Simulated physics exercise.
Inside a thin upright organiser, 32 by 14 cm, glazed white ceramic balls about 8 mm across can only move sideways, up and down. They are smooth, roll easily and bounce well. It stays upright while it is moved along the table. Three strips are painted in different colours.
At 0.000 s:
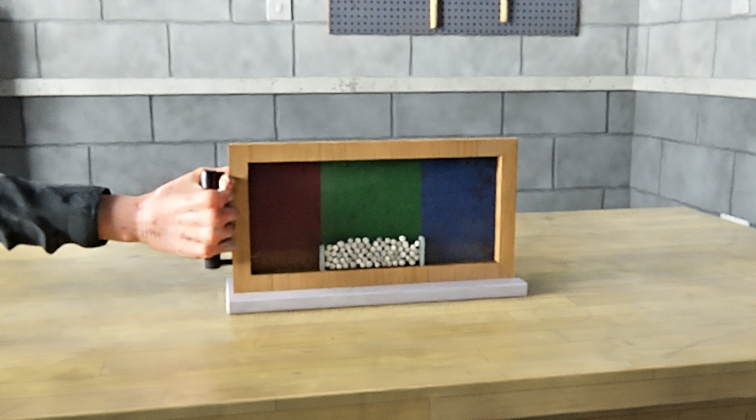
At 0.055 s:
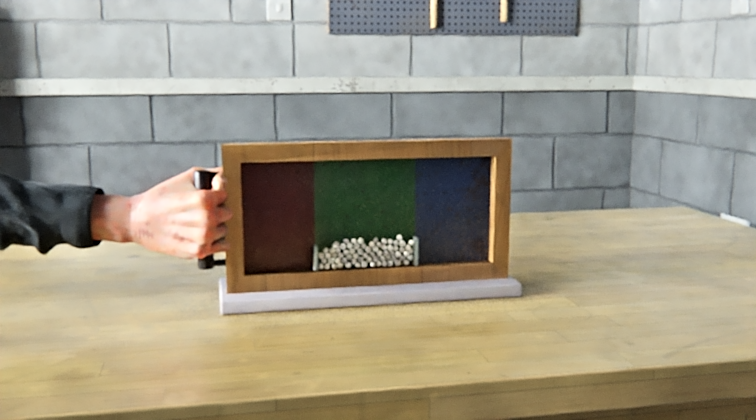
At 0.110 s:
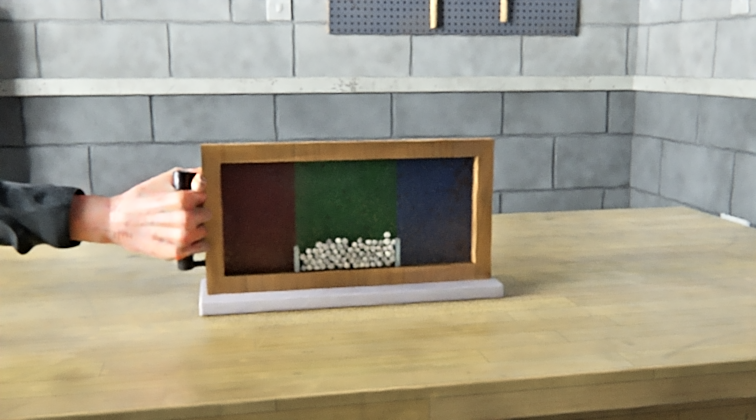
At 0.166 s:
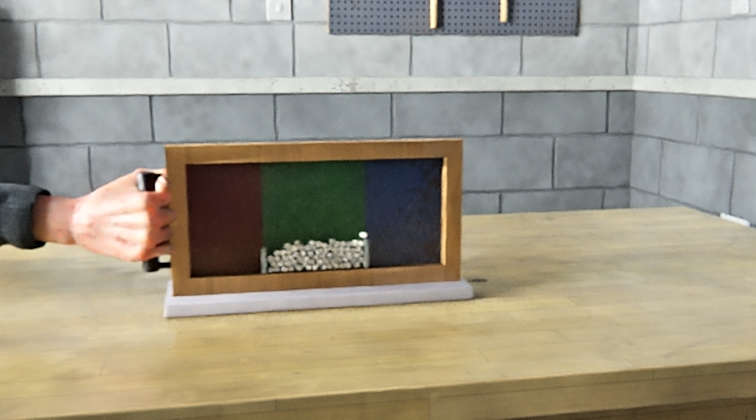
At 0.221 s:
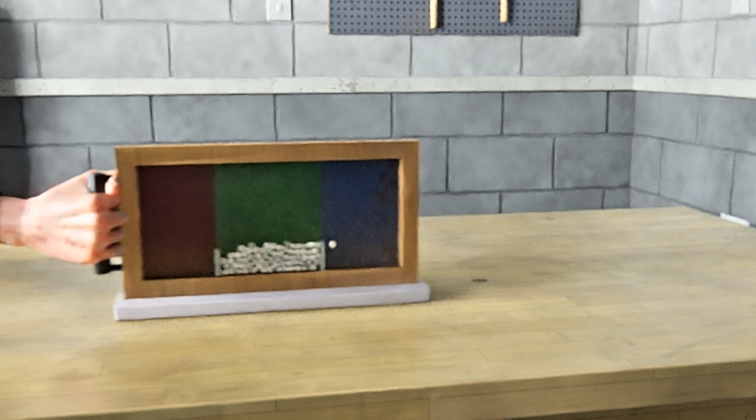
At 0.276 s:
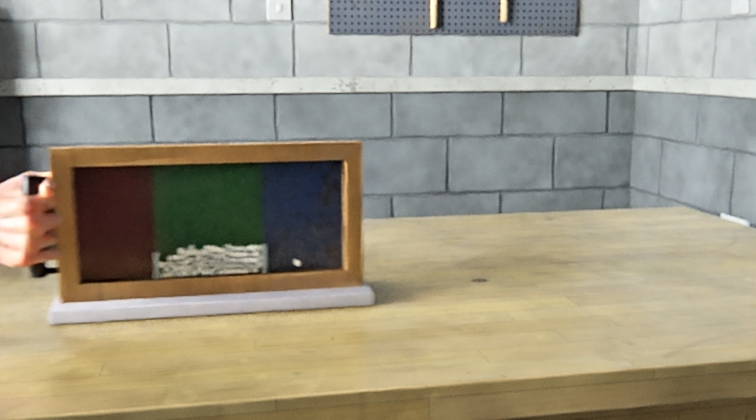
A hand slides a wooden-framed case left, and one white ball leaves the pile rightward.
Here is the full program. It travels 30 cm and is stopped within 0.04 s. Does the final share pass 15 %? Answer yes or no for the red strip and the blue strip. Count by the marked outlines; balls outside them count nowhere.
Red yes, blue no.
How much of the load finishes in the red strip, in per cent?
Some 35 per cent.
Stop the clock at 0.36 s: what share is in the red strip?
Some 0 per cent.
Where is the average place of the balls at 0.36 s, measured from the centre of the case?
About 2 cm left and 5 cm below.
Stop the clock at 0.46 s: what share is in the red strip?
About 35 per cent.
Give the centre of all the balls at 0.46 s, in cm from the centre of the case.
Some 6 cm left and 4 cm below.
After 0.36 s, it is 30 cm to the left; the balls' middle is 2 cm left of and 5 cm below the centre; green 100 %.
After 0.46 s, it is 30 cm to the left; the balls' middle is 6 cm left of and 4 cm below the centre; red 35 %, green 65 %.
After 0.61 s, it is 30 cm to the left; the balls' middle is 6 cm left of and 6 cm below the centre; red 35 %, green 60 %.
At rest by 1.9 s, it is 30 cm to the left; red 35 %, blue 0 %, green 60 %.
